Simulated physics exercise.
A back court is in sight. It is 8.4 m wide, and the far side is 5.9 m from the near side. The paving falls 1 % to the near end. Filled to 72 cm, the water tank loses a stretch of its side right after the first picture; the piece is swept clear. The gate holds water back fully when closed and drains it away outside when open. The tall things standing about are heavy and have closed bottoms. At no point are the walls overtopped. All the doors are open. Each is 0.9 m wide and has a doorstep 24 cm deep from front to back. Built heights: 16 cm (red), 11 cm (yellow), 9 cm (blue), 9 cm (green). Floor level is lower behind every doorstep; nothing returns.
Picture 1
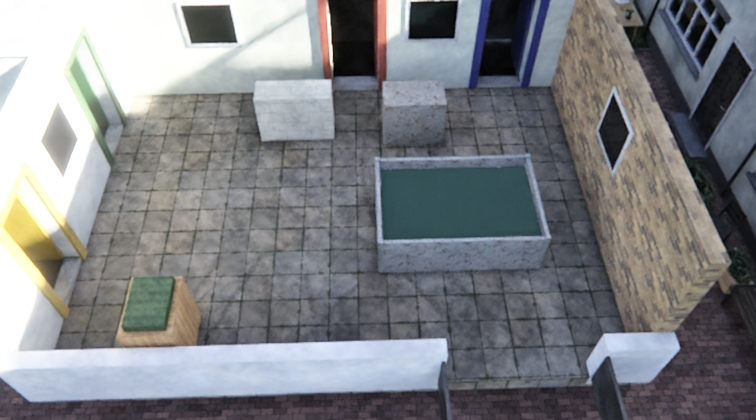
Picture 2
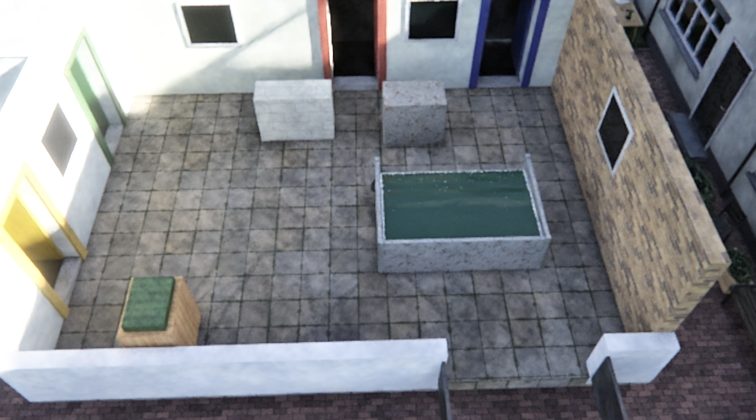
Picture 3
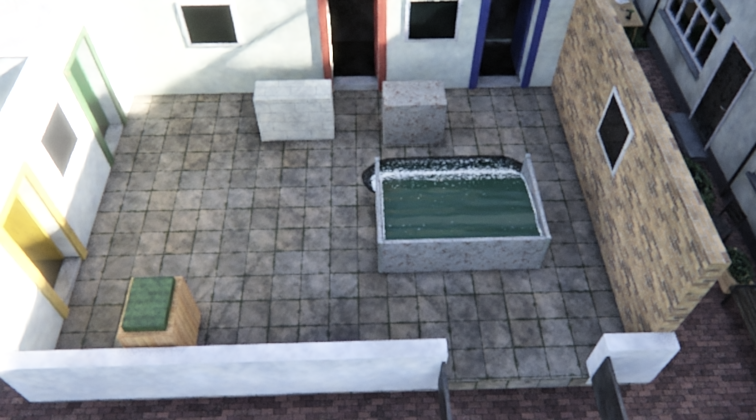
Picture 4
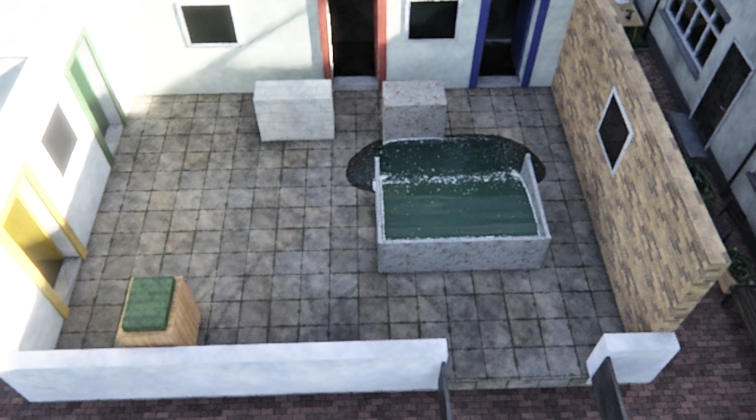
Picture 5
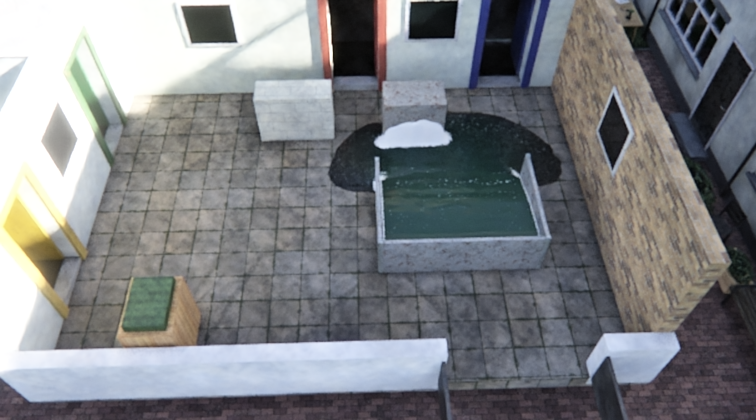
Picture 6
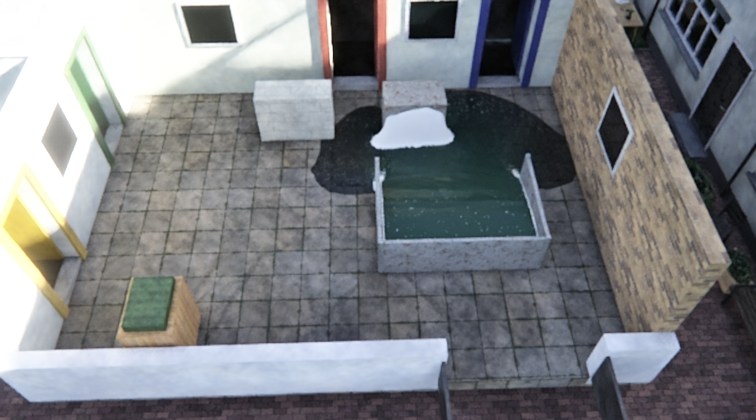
We see a paved courtyard with a stone tank of dark green water; its far side opens, and water pours out, spreading across the paving in a widening dark pool around a speckled block, with white foam in front.
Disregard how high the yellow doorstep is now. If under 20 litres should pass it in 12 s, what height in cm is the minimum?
The minimum is around 6 cm.
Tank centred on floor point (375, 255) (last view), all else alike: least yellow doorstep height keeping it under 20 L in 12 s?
Then it needs to be around 6.5 cm high.
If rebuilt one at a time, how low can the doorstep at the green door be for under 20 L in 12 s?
Green would need about 8.0 cm on its own.
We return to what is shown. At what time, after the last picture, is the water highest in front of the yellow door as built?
Around 8.5 seconds.
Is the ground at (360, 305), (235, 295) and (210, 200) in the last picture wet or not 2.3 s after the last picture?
Status: Clear / clear / submerged.
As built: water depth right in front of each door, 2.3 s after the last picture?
Door by door in centimetres - red 9, yellow 0, blue 22, green 11.
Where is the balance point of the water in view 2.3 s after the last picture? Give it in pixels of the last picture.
The water is centred around (416, 158) in the last picture's pixels.
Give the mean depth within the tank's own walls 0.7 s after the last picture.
I'd put it near 28 cm.
Then, 0.7 s after the last picture water covers 25 % of the floor, deepest (44 cm) near (419, 153); it has not reached the yellow door.
Then, 2.3 s after the last picture water covers 55 % of the floor, deepest (24 cm) near (532, 136); it has not reached the yellow door.
Then, 11.3 s after the last picture water covers 95 % of the floor, deepest (12 cm) near (85, 376); 10 cm at the yellow door, 0 litres in over its 11 cm doorstep.
At the yellow door as built, the water peaked near 11 cm, 8.3 s after the last picture.
With a doorstep of 5.5 cm, 25 litres would have come in within the 12 s; with 6.5 cm, 16 litres. So under 20 litres takes about 6 cm.
